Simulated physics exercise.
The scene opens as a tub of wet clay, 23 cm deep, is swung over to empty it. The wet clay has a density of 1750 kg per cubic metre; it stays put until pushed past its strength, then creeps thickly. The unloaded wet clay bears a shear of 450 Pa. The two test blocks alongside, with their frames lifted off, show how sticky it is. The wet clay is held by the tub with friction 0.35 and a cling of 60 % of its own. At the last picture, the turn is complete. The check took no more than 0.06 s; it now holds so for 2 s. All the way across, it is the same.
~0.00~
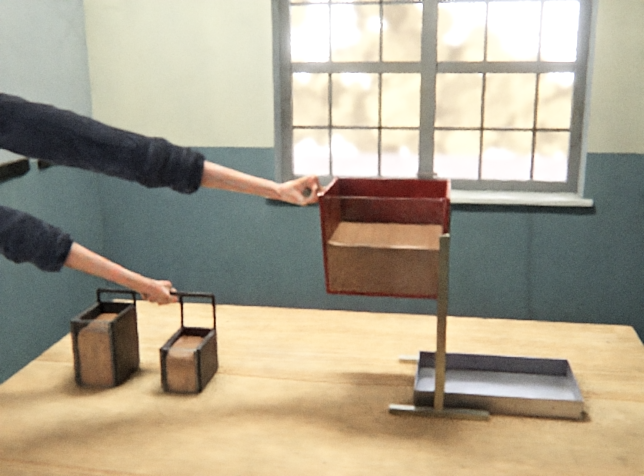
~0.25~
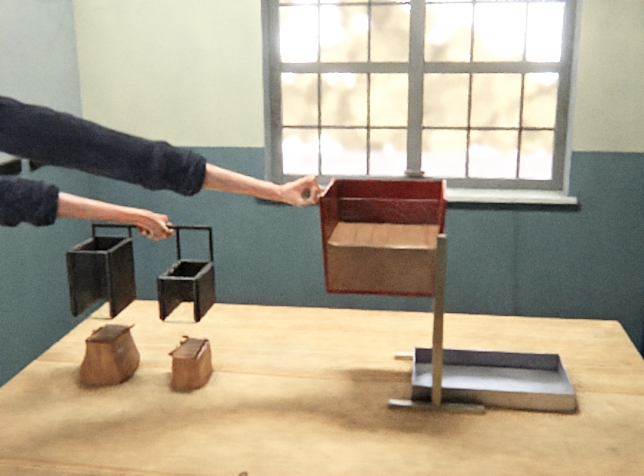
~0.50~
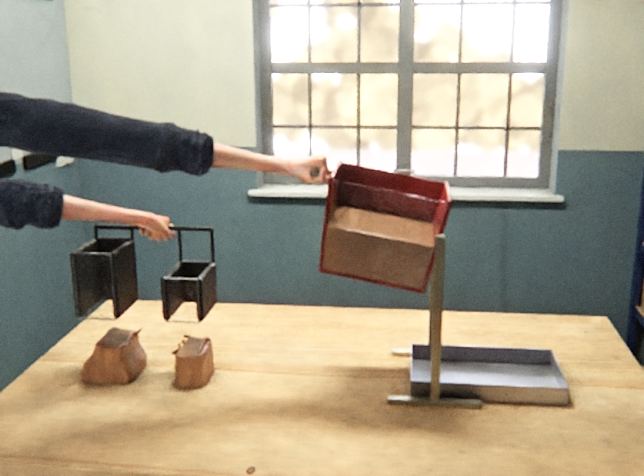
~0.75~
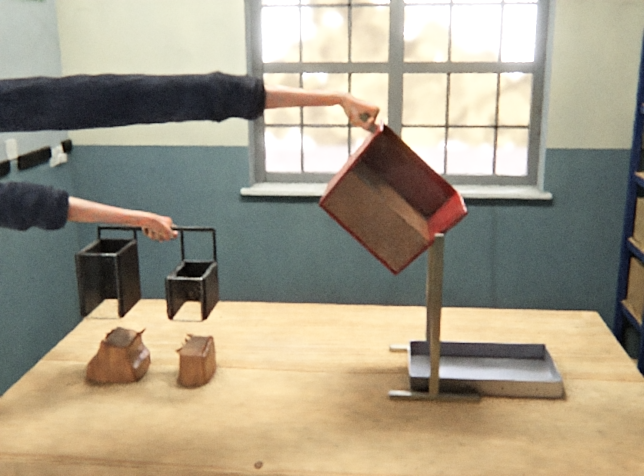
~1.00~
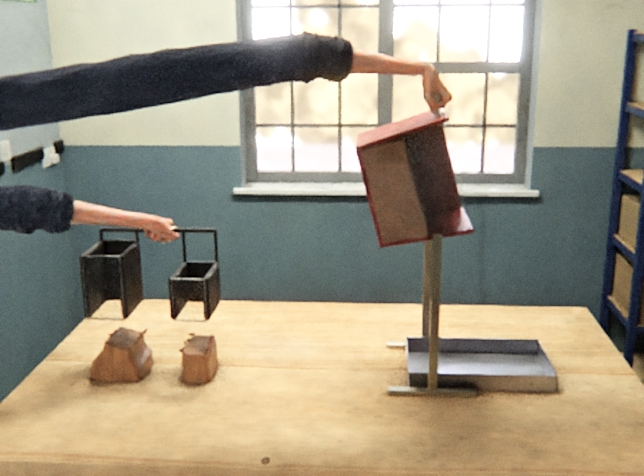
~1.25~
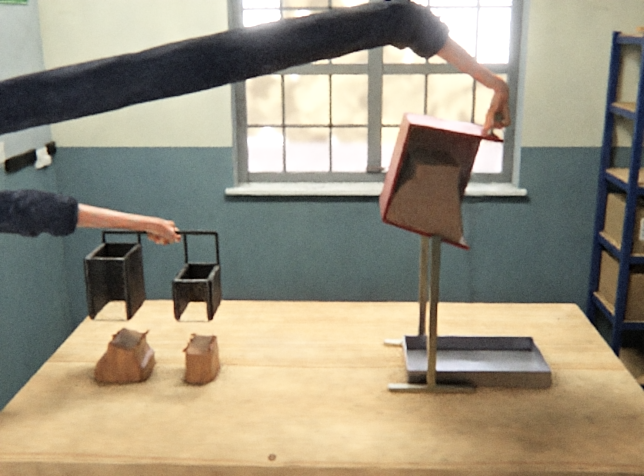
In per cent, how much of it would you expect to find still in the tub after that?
I would expect close to 39 per cent.
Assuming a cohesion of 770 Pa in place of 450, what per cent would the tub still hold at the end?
In that case close to 35 in a hundred.
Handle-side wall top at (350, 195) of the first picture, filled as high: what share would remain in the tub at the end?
50 %, roughly.
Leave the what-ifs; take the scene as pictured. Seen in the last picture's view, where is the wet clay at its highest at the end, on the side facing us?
About (391, 207).
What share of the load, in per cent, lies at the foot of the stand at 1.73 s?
I'd say about 55 per cent of it.
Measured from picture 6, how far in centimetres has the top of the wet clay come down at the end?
12 cm.
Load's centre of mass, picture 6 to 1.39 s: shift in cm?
Looks like around 9 cm to me.
By 1.39 s, the tub is at 105 degrees and holds 73 %.
By 1.56 s, the tub is at 105 degrees and holds 41 %.
By 1.73 s, the tub is at 105 degrees and holds 39 %.
By 1.90 s, the tub is at 105 degrees and holds 39 %.
By 3.25 s, at the end, the tub is at 105 degrees and holds 39 %.
